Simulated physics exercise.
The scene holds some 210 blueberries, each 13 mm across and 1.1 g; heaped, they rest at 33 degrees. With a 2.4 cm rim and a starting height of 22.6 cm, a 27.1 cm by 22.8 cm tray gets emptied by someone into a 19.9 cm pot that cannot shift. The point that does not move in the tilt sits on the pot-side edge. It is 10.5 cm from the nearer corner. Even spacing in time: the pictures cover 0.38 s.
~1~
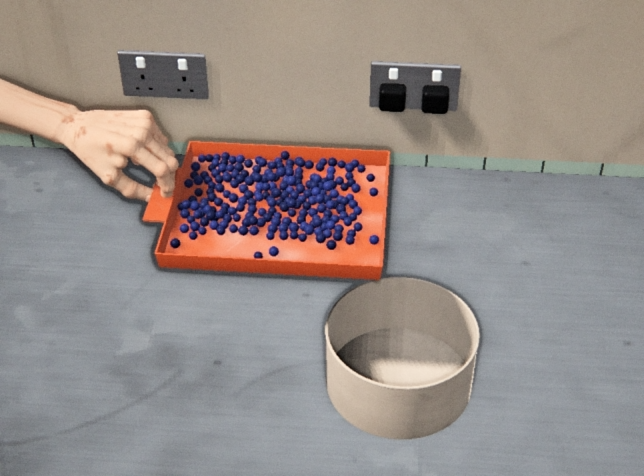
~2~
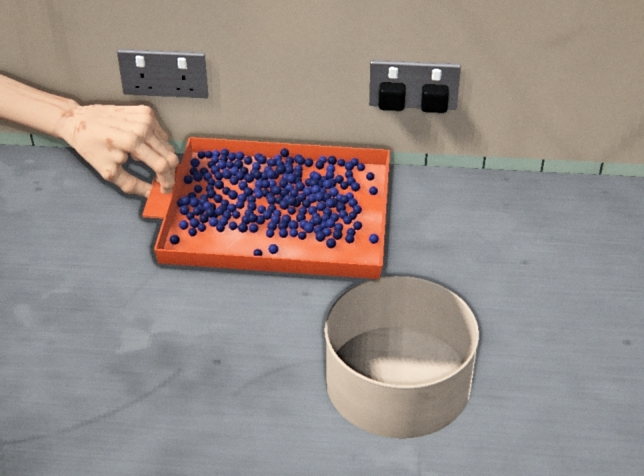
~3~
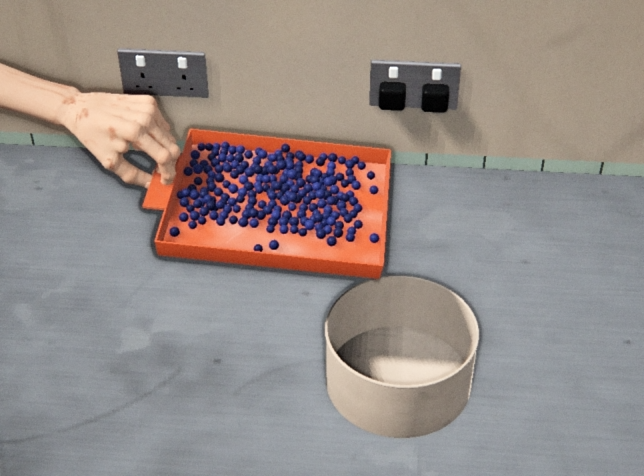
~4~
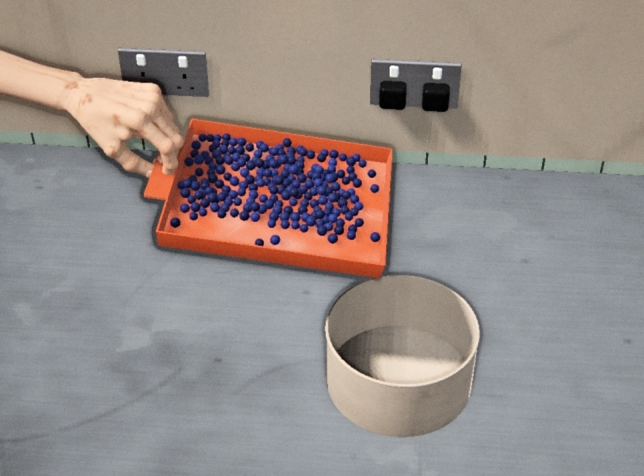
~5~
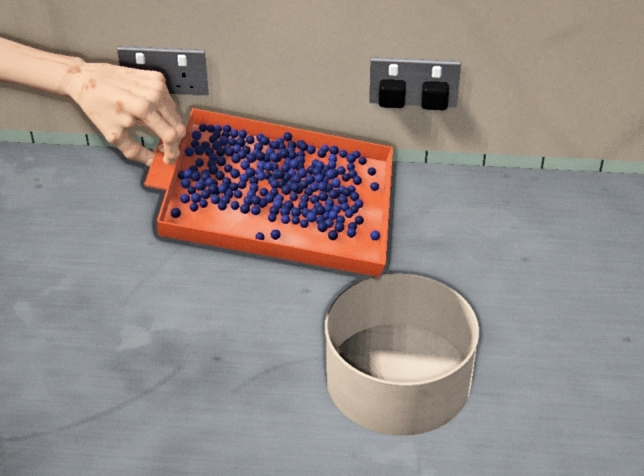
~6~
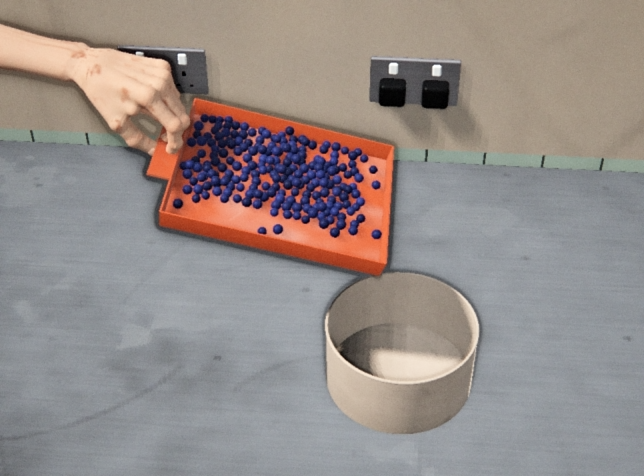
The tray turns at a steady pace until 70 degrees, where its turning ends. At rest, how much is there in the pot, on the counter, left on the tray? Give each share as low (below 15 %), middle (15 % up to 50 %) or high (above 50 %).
Pot - low, counter - low, tray - high.
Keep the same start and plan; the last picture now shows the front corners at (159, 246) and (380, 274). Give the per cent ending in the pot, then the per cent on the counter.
Final per cent - pot 0, counter 0.
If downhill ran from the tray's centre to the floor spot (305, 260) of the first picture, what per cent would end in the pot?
About 0 per cent.
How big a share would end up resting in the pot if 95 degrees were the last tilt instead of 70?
Roughly 55 percent.
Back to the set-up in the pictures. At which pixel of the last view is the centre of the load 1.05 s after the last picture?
The load's centre is near (361, 170) at that time.
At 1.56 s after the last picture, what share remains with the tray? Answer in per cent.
Some 95 per cent of the load.
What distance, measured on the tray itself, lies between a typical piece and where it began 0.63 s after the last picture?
By then it sits near 7 cm from where it began.
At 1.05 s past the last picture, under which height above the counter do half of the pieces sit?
The halfway mark sits at about 28 cm.
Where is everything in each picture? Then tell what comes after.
In the first frame, tray tilt 0 degrees, front corners at (158, 252) and (380, 265); middle of the pieces at (271, 200); pot at (402, 330).
In the second frame, tray tilt 1 degrees, front corners at (157, 248) and (380, 264); middle of the pieces at (270, 197).
In the third frame, tray tilt 4 degrees, front corners at (158, 240) and (381, 264), lowest corner right front; middle of the pieces at (271, 193).
In the fourth frame, tray tilt 7 degrees, front corners at (159, 230) and (382, 263), lowest corner right front; middle of the pieces at (272, 187).
In the fifth frame, tray tilt 10 degrees, front corners at (160, 220) and (383, 262), lowest corner right front; middle of the pieces at (273, 181).
In the sixth frame, tray tilt 13 degrees, front corners at (163, 211) and (384, 262), lowest corner right front; middle of the pieces at (274, 175); pot at (402, 325).
Then, 0.63 s after the last picture, tilt 40 degrees; the tray holds 100 %, the pot 0 %.
Then, 1.05 s after the last picture, tilt 58 degrees; the tray holds 100 %, the pot 0 %.
Then, 1.56 s after the last picture, tilt 70 degrees; the tray holds 95 %, the pot 0 %.
In the end, pot 0 %, counter 0 %, tray 95 %.
